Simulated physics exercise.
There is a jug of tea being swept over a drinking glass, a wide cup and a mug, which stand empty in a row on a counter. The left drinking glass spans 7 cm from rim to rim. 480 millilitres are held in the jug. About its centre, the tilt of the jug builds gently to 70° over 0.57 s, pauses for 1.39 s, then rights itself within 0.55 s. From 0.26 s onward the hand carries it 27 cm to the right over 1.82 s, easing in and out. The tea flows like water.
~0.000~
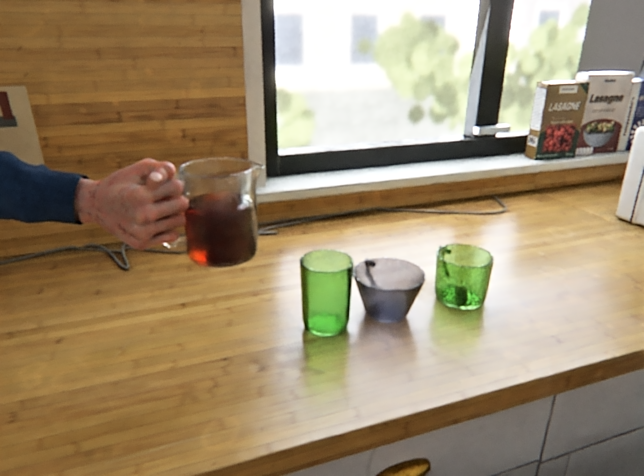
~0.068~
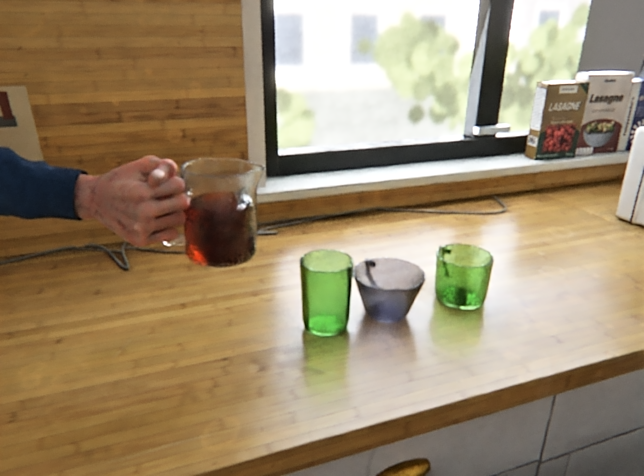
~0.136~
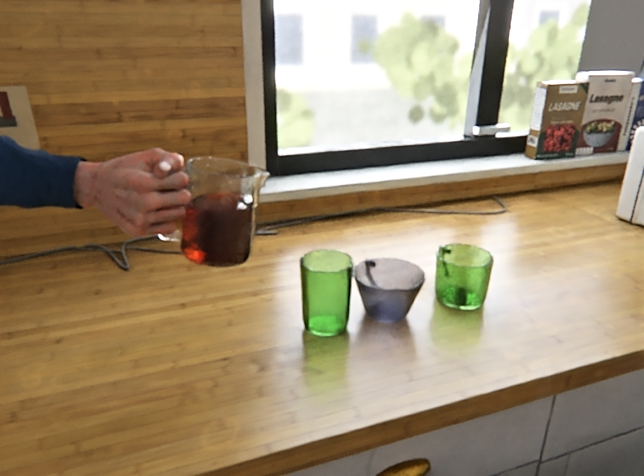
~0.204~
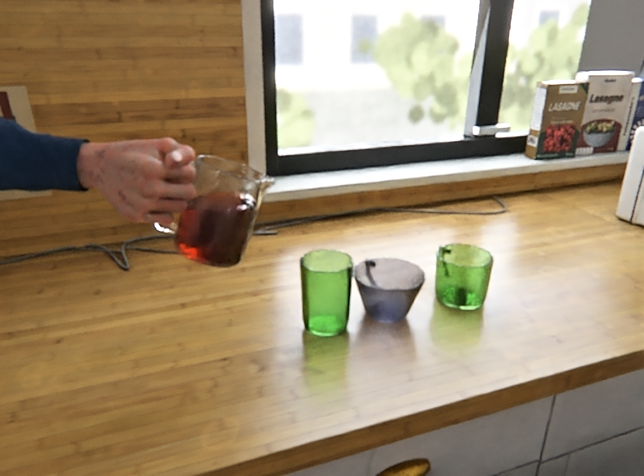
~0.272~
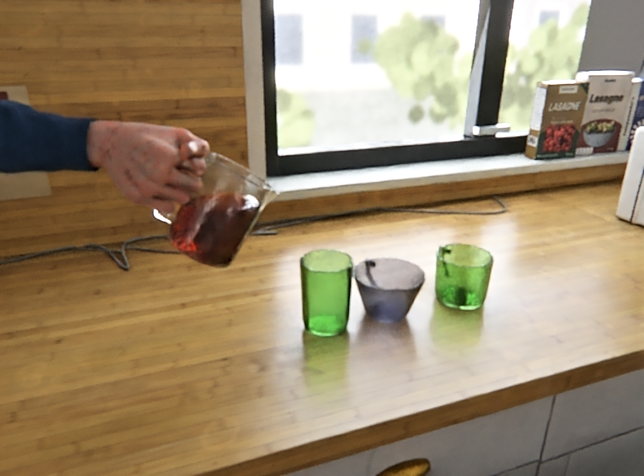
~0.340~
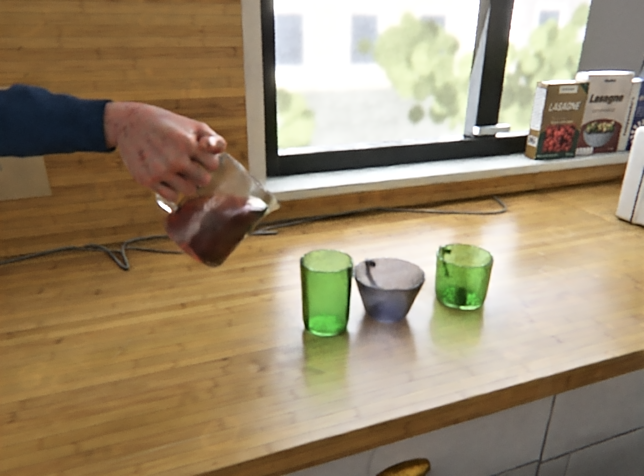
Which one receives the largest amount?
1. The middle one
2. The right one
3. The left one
Option 3: The left one.
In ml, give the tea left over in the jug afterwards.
Some 160 ml.
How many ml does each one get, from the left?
You'd see around 150 ml on the left, around 100 ml in the middle and around 40 ml on the right.
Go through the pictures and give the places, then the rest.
The first picture shows tilt 0°; pouring edge (263, 165); surface from (185, 204) to (252, 197); the left drinking glass's rim runs from (302, 266) to (351, 258); the middle wide cup's rim runs from (356, 280) to (420, 269); the right mug's rim runs from (442, 260) to (487, 252).
The second picture shows tilt 2°; pouring edge (265, 166); surface from (185, 204) to (252, 197).
The third picture shows tilt 9°; pouring edge (269, 172); surface from (186, 205) to (253, 196).
The fourth picture shows tilt 20°; pouring edge (275, 181); surface from (184, 206) to (256, 197).
The fifth picture shows tilt 32°; pouring edge (279, 193); surface from (177, 214) to (260, 199).
The sixth picture shows tilt 45°; pouring edge (282, 206); surface from (170, 215) to (268, 201).
Then, 0.94 s in, the tilt is 70° and from the left they hold 145 ml, 10 ml, 0 ml, the jug 285 ml, and 0 ml is on the counter.
Then, 1.38 s in, the tilt is 70° and from the left they hold 145 ml, 85 ml, 0 ml, the jug 215 ml, and 10 ml is on the counter.
Then, 1.84 s in, the tilt is 70° and from the left they hold 145 ml, 95 ml, 10 ml, the jug 175 ml, and 40 ml is on the counter.
Then, 2.35 s in, the tilt is 14° and from the left they hold 145 ml, 95 ml, 35 ml, the jug 160 ml, and 40 ml is on the counter.
Finally, from the left they hold 145 ml, 95 ml, 35 ml, the jug 160 ml, and 40 ml is on the counter.
